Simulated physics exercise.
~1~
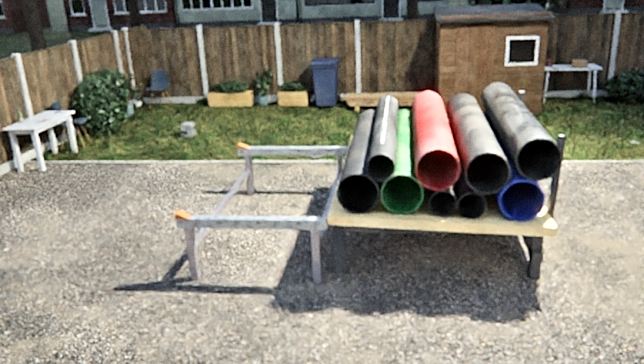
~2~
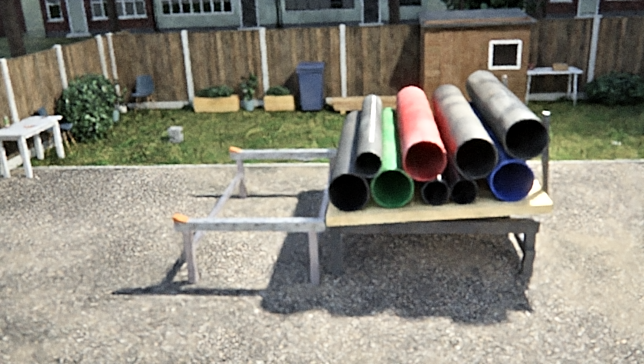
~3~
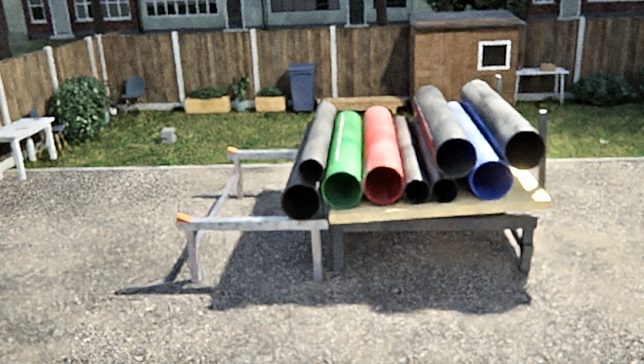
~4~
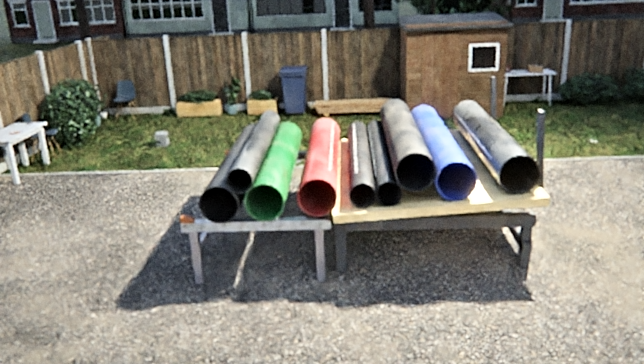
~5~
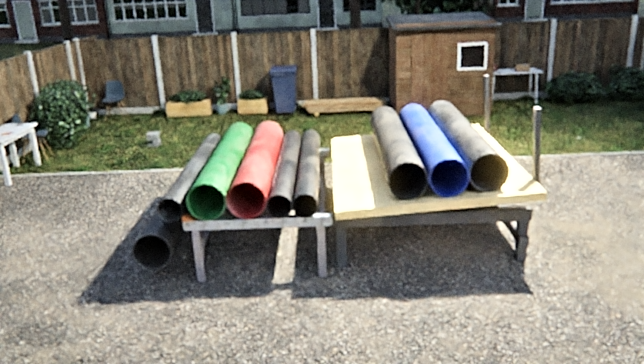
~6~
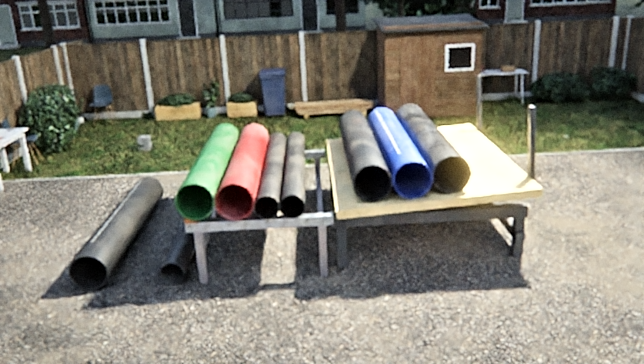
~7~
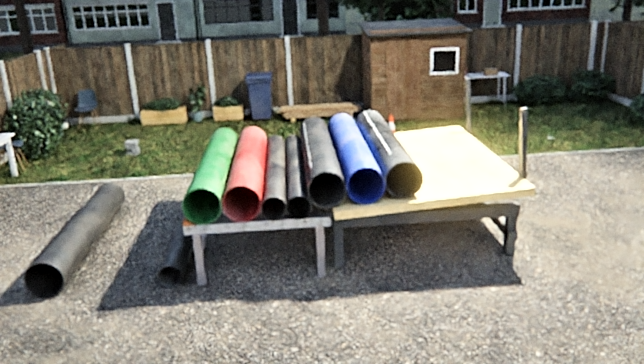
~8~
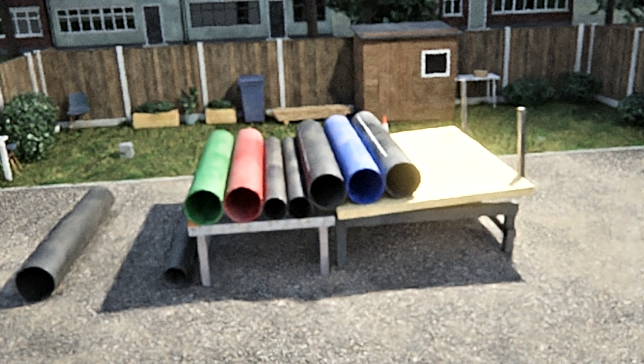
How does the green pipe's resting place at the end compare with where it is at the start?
It starts in the bottom of the pile on the wooden deck at the right. By the end it lies at the left end of the row, on the metal rack beside the red pipe.
